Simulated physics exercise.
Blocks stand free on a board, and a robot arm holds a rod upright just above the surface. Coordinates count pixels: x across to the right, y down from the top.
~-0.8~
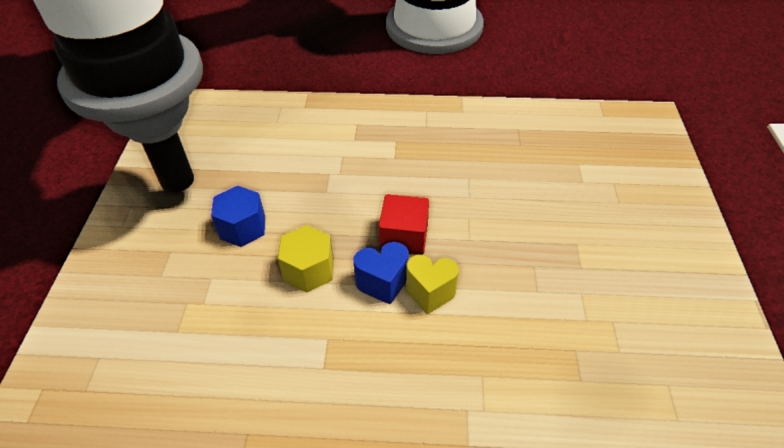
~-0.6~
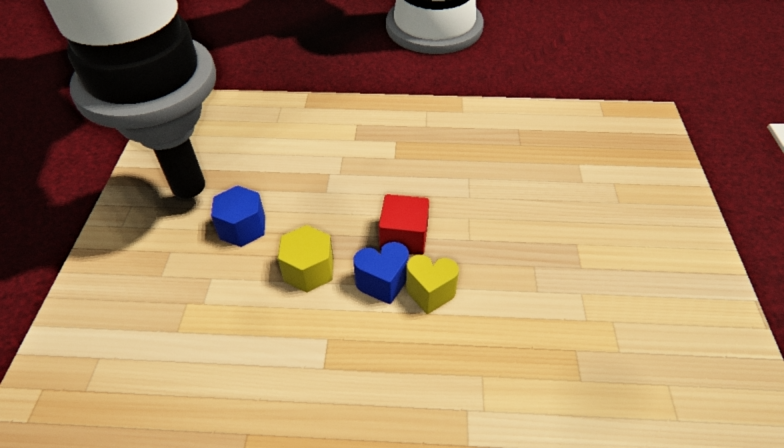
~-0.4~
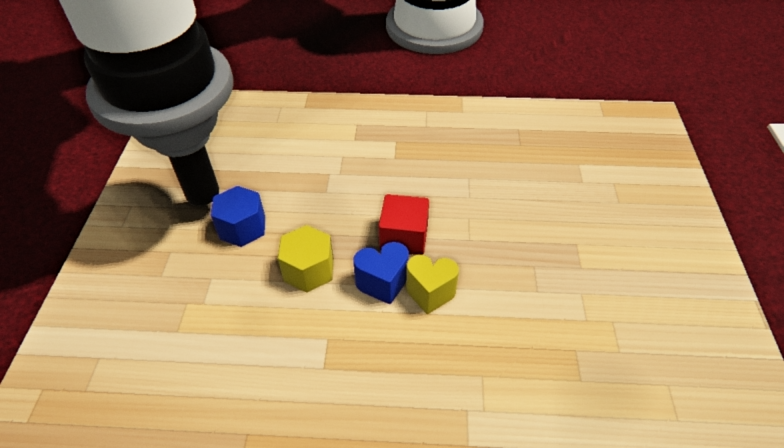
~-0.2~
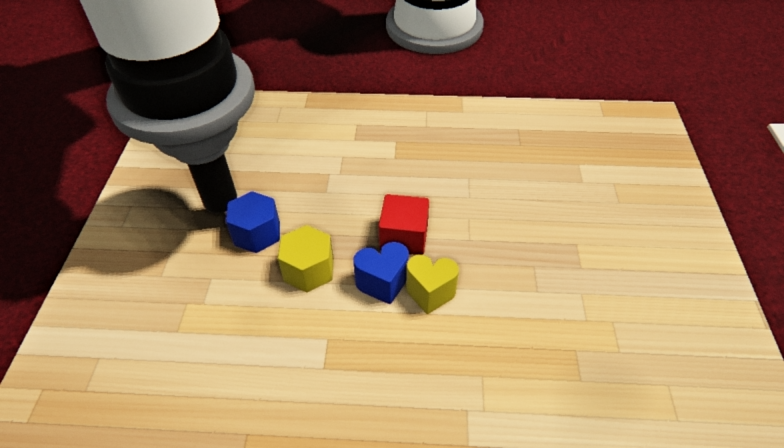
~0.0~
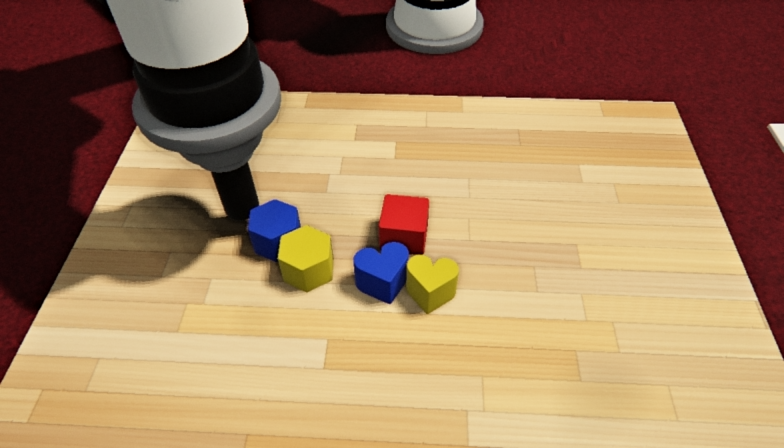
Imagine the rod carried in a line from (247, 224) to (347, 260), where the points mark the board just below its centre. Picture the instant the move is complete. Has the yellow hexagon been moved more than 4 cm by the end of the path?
I'd say yes.
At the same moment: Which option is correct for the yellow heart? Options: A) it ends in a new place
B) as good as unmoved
Letter A.
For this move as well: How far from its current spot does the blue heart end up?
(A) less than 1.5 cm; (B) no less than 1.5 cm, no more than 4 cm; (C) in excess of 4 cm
Correct choice: B.
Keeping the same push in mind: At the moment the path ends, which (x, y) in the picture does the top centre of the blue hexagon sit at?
It should be at (358, 270) by then.
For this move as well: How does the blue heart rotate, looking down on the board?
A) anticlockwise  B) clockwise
I'll go with A - anticlockwise.
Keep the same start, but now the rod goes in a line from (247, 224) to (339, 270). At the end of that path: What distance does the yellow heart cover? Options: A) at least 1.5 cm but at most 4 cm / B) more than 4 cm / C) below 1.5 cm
The answer is A.
The first path, step by step. One third of the way, rod (276, 221); blue hexagon (305, 234); yellow hexagon (329, 267); blue heart (386, 261).
Two thirds of the way, rod (311, 233); blue hexagon (334, 252), turned 30° clockwise; yellow hexagon (341, 294), turned 30° clockwise; blue heart (392, 267), turned 40° anticlockwise; yellow heart (436, 269).
At the end, rod (346, 246); blue hexagon (358, 270), turned 60° clockwise; yellow hexagon (340, 315), turned 50° clockwise; blue heart (402, 279), turned 65° anticlockwise; yellow heart (444, 269).
